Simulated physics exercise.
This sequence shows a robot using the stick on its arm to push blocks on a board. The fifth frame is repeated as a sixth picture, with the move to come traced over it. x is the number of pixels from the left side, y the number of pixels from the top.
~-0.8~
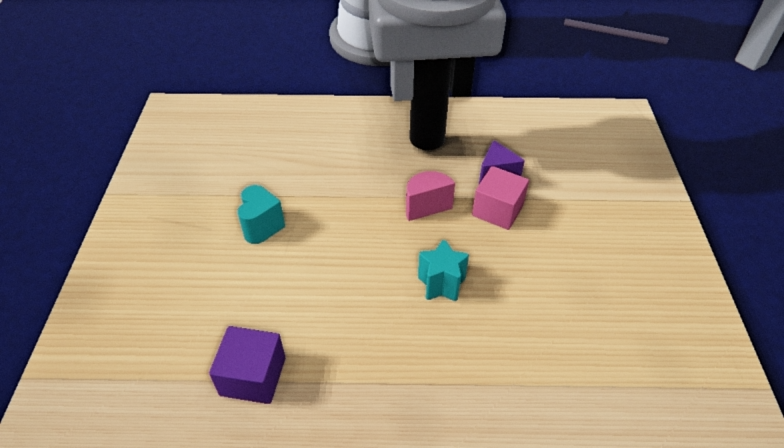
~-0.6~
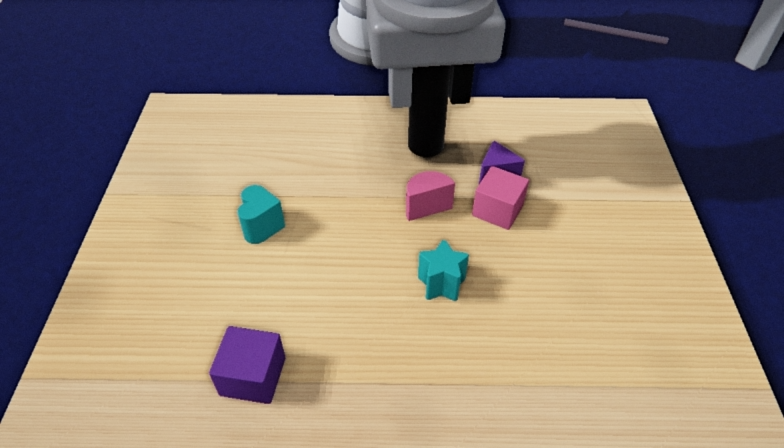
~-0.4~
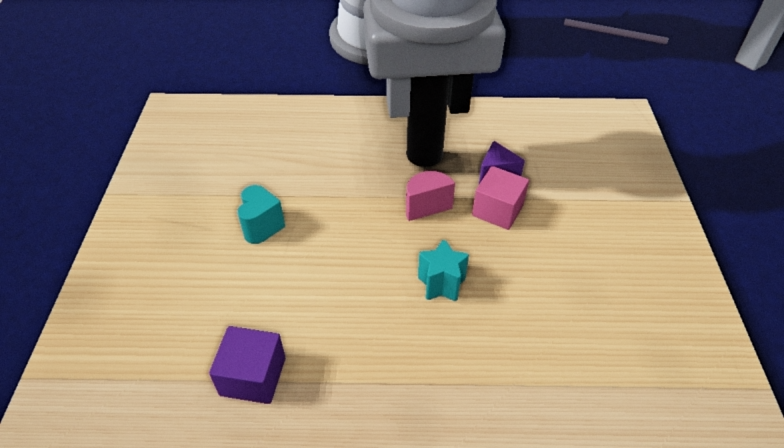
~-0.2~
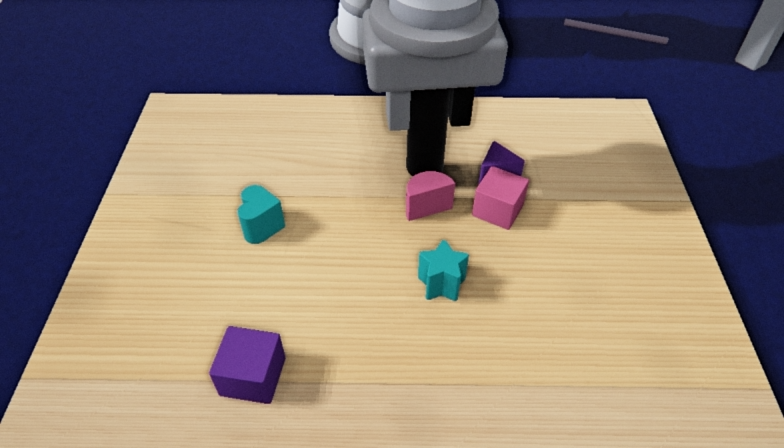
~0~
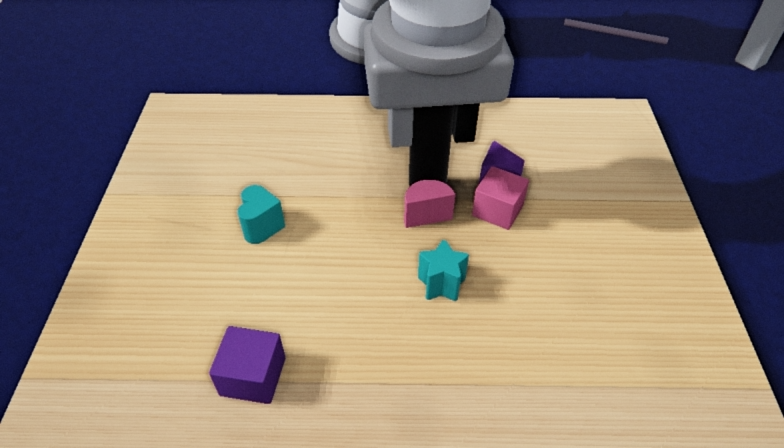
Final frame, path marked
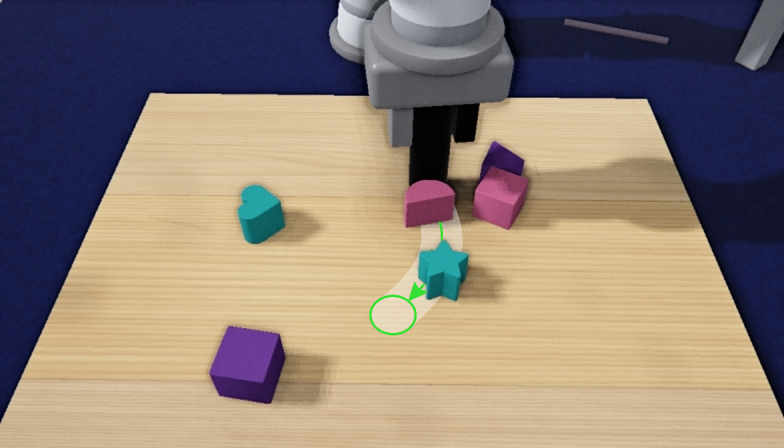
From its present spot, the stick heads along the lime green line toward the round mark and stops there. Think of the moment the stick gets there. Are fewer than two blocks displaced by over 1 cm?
That would be a no.
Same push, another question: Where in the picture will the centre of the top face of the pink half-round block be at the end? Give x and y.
Put as a pixel place, it's (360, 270).
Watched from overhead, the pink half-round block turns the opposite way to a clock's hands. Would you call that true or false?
That statement is not accurate.
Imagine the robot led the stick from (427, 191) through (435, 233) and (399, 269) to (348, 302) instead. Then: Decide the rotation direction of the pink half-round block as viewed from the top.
Turns anticlockwise.
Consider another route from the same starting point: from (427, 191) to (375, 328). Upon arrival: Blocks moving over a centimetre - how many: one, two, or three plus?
Count: 2.
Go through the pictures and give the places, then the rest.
In the first picture, stick tip at (427, 139); block tops, pink half-round block at (428, 182); turquoise star-shaped block at (444, 259); pink square piece at (503, 185).
In the second picture, stick at (426, 146); blocks unchanged.
In the third picture, stick at (425, 155); blocks unchanged.
In the fourth picture, stick at (425, 168); blocks unchanged.
In the fifth picture, stick at (428, 183); pink half-round block at (428, 190); turquoise star-shaped block at (444, 259); pink square piece at (503, 185).
Path on the board, from (427, 191) by way of (442, 230) and (431, 275) to (393, 315).
On the path given first. One third of the way, stick at (442, 224); pink half-round block at (423, 229), turned 70° clockwise.
Two thirds of the way, stick at (431, 268); pink half-round block at (392, 259); turquoise star-shaped block at (444, 282), turned 50° anticlockwise.
At the end, stick at (393, 308); pink half-round block at (360, 270), turned 160° clockwise; turquoise star-shaped block at (440, 303), turned 95° anticlockwise; pink square piece in place.
